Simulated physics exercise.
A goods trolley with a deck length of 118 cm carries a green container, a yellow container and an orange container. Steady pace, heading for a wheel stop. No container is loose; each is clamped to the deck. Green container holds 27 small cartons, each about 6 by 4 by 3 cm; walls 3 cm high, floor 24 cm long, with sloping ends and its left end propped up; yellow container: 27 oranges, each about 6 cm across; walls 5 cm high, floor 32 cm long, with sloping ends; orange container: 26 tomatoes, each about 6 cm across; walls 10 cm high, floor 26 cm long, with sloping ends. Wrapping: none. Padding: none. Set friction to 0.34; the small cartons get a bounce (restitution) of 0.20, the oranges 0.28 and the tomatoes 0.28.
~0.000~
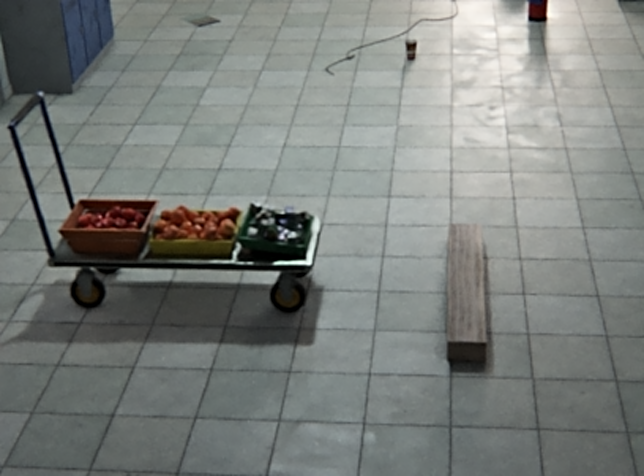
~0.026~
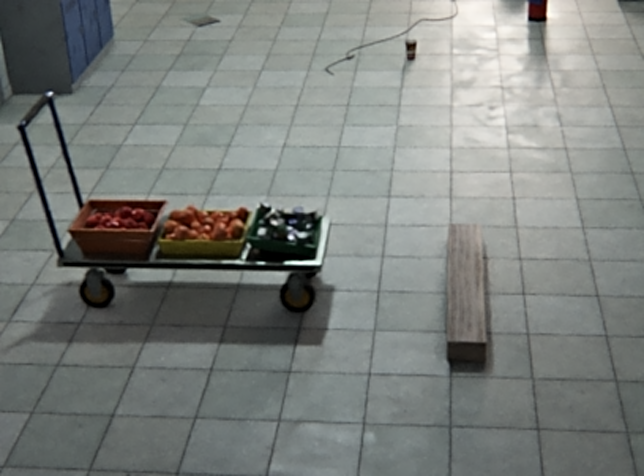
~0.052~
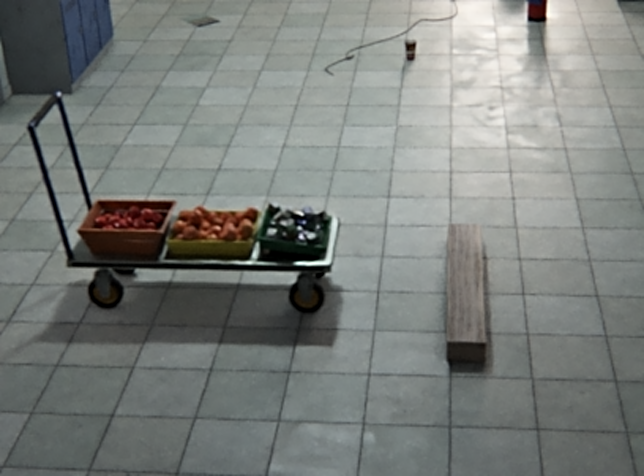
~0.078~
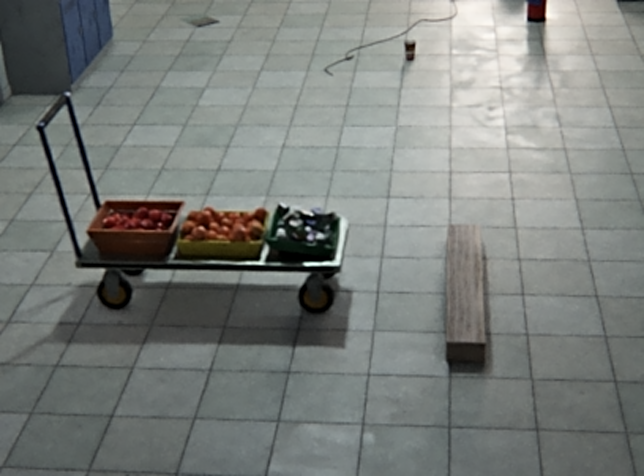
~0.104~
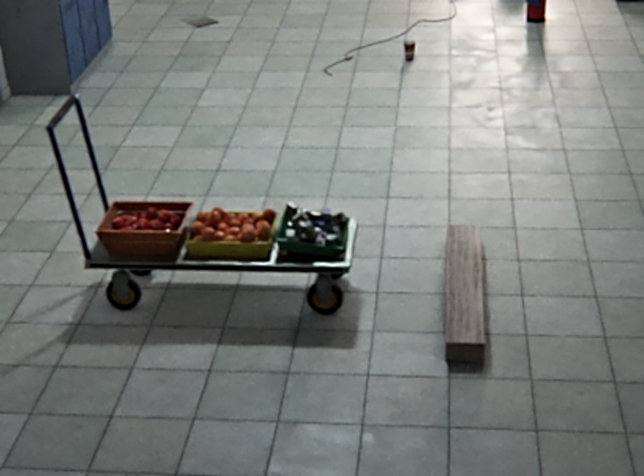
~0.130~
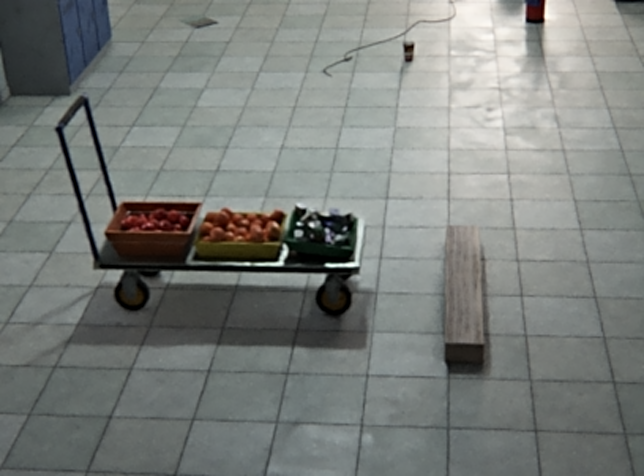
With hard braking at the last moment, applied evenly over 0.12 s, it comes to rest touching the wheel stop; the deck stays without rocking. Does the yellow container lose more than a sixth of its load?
The part that ends up outside is going to be too small to make a sixth.
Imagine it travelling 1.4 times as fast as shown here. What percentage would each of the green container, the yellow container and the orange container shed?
In that case the green container sheds 50 per cent, the yellow container 20 per cent and the orange container 0 per cent.
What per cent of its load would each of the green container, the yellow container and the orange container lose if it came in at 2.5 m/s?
Green container 60 %, yellow container 20 %, orange container 0 %.
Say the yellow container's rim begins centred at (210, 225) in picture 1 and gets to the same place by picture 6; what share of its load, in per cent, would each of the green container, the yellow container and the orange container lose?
Result - green container: 20 per cent; yellow container: 0 per cent; orange container: 0 per cent.
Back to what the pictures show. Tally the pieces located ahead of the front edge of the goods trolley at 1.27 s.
Some 8 pieces.
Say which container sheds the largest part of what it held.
The green container.
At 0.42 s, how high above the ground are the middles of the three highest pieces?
I'd say near 38 cm.
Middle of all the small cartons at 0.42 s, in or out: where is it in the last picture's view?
Middle: About (424, 230) px.
After 0.32 s, it begins to slow.
After 0.42 s, green container 27 in, 0 out, yellow container 27 in, 0 out and orange container 26 in, 0 out.
After 0.54 s, green container 20 in, 7 out, yellow container 25 in, 2 out and orange container 26 in, 0 out.
After 0.77 s, green container 19 in, 8 out, yellow container 25 in, 2 out and orange container 26 in, 0 out.
Outcome (at 1.27 s), green container 19 in, 8 out, yellow container 25 in, 2 out and orange container 26 in, 0 out. Asked share, 2 of 27, 7 per cent.
